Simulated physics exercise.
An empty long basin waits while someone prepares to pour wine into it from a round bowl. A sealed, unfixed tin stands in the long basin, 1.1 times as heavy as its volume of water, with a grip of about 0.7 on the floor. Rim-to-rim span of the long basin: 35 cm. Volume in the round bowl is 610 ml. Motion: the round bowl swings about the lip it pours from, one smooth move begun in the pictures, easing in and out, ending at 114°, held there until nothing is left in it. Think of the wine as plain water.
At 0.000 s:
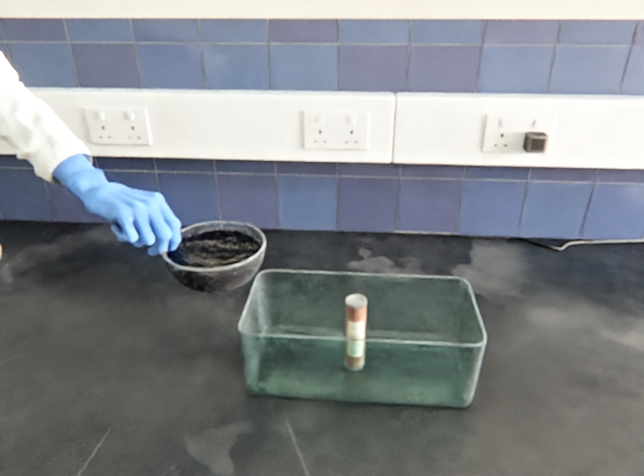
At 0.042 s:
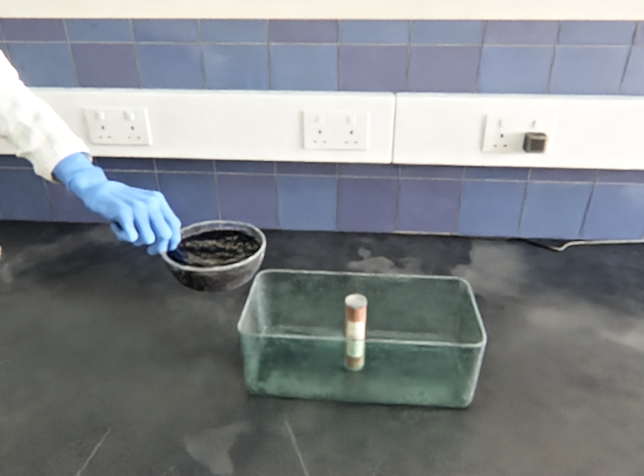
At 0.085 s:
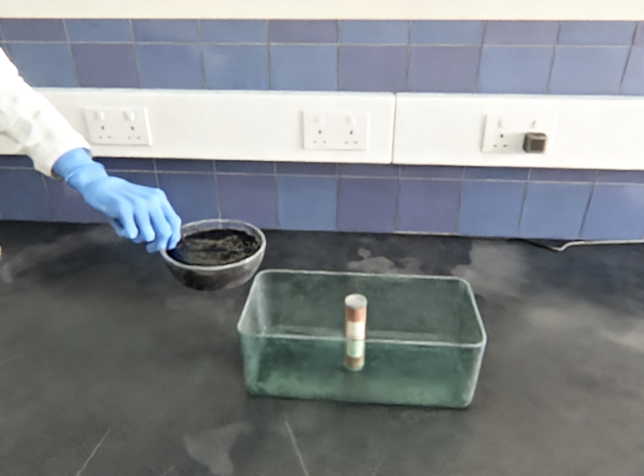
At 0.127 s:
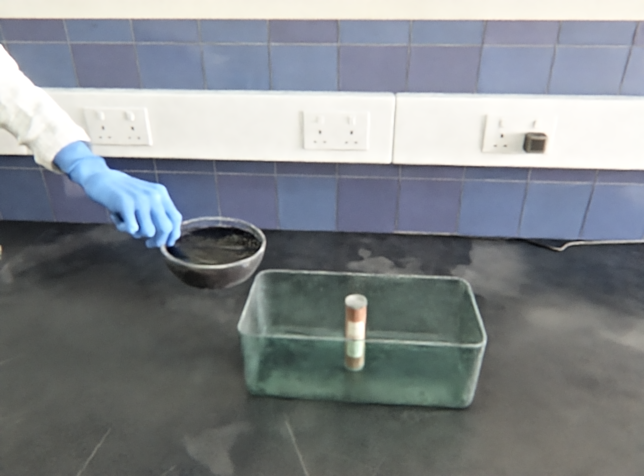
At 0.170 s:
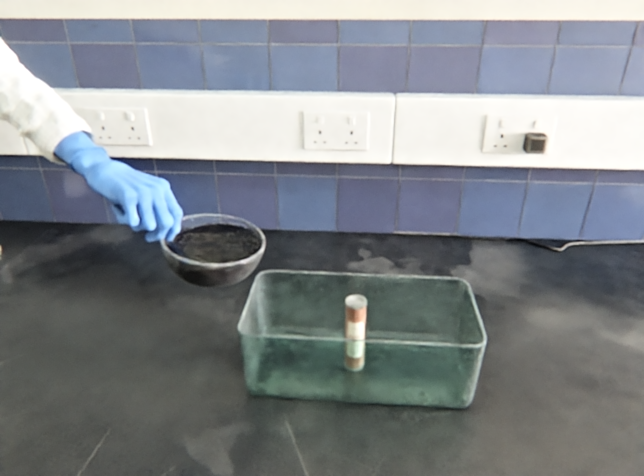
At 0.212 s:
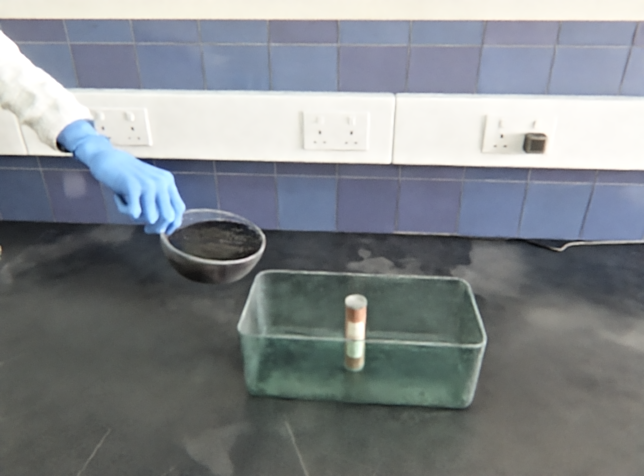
A blue-gloved hand in a white sleeve slowly tips a round bowl of very dark contents a little to the right, its left side rising slightly, while the camera stays still. The bowl is held above the left end of a greenish, clear long basin, with a small reddish-brown and pale tin upright at the basin's middle. The setting is a black worktop before blue and purple tiles and white sockets, seen from slightly above.
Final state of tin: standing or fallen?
Odds are it weathers it.
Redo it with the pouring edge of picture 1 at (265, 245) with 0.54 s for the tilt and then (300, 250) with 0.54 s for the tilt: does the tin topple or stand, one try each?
In the first try it comes down; in the second it remains standing.
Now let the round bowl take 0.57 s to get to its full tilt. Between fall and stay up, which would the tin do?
So the tin will tip over.
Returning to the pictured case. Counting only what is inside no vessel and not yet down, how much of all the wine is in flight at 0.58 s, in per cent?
Roughly 48 percent.
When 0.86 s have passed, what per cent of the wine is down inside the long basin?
The share is close to 96 percent.
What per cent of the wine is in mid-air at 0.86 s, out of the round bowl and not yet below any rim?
Some 3 % is up in the air.
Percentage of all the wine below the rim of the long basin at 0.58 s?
Around 20%.
After 0.58 s the tilt is 77° and 30 per cent is still to pour; the tin stands where it began.
After 0.86 s the tilt is 111° and 0 per cent is still to pour; the tin stands where it began.
After 1.14 s the tilt is 114° and 0 per cent is still to pour; the tin stands where it began.
After 1.45 s the tilt is 114° and 0 per cent is still to pour; the tin stands where it began.
In the end the tin stands where it began.
